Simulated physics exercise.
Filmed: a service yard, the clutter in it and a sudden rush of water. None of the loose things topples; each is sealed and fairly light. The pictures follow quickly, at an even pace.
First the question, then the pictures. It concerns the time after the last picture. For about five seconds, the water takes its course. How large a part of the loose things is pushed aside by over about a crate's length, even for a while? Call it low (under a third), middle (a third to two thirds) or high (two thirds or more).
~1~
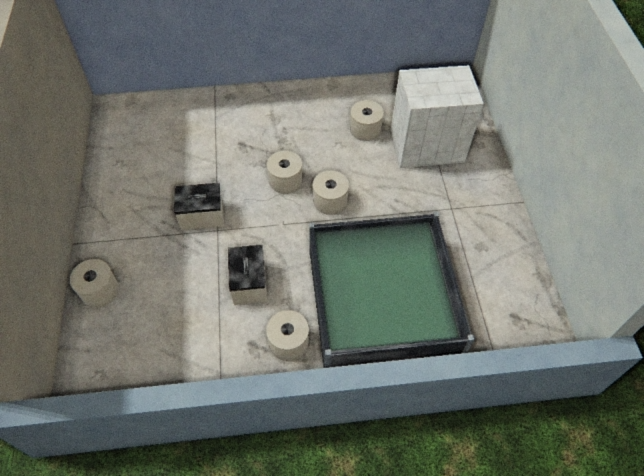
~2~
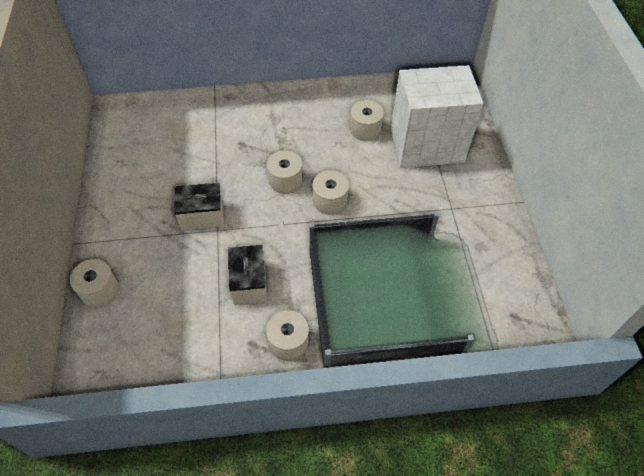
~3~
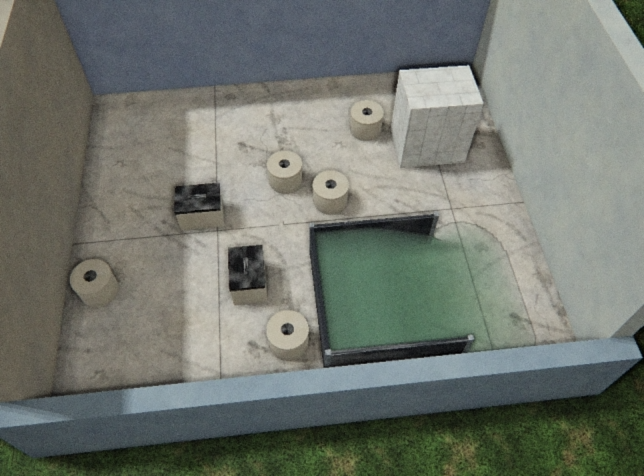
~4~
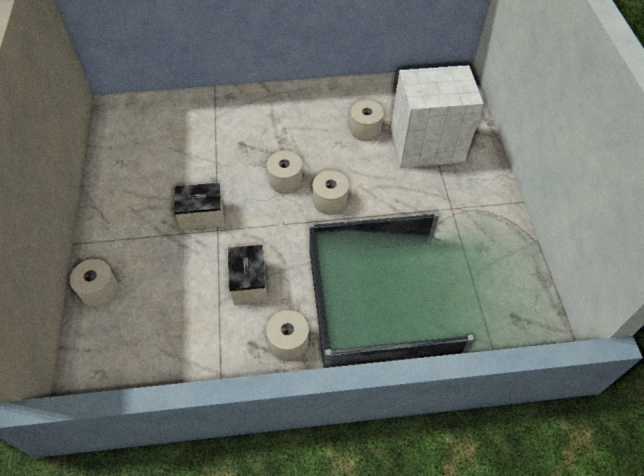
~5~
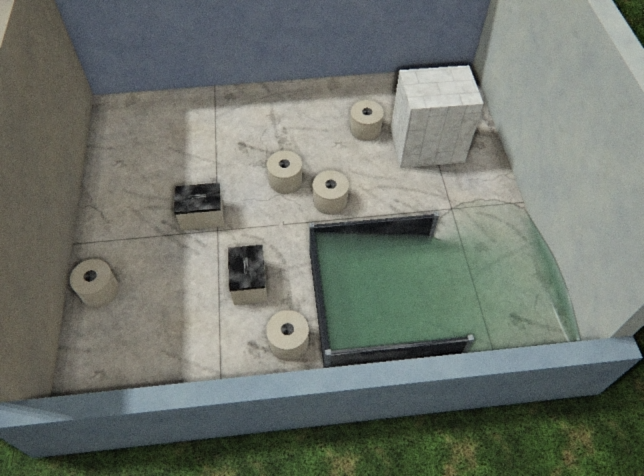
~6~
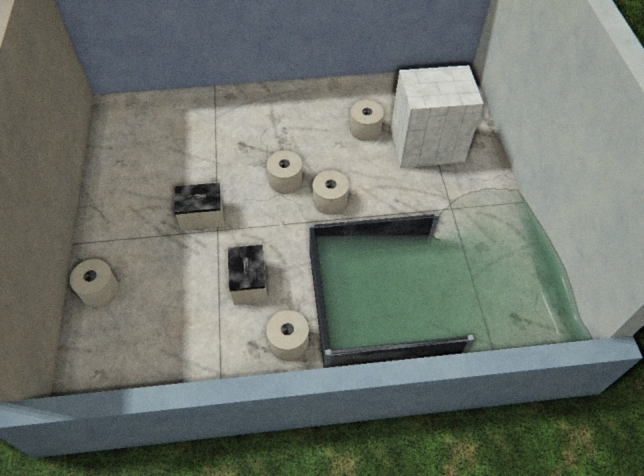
Low.
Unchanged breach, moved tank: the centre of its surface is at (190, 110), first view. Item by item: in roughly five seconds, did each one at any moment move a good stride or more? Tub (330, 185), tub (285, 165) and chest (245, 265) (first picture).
Taking them in turn: Got sent well off; got sent well off; kept near its start.
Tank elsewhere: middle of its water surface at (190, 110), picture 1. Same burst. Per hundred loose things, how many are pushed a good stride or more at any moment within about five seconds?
About 40 per cent.
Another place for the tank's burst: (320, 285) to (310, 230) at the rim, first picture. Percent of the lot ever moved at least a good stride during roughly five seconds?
About 40 per cent.
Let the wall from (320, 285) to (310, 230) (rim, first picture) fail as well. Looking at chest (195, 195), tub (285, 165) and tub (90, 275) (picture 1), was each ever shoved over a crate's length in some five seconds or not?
First over the mark, then below the mark, then over the mark.
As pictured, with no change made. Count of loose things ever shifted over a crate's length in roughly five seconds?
So the number is 2.
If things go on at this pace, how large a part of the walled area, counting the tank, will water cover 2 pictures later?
Wet share: Around 20 %.
A moment on, 0 of 7 are well off their spots; 0 afloat.
Next, 0 of 7 are well off their spots; 0 afloat.
Later, 0 of 7 are well off their spots; 0 afloat.
In the end, 2 of 7 are well off their spots, and 2 have been at some point; 0 afloat.
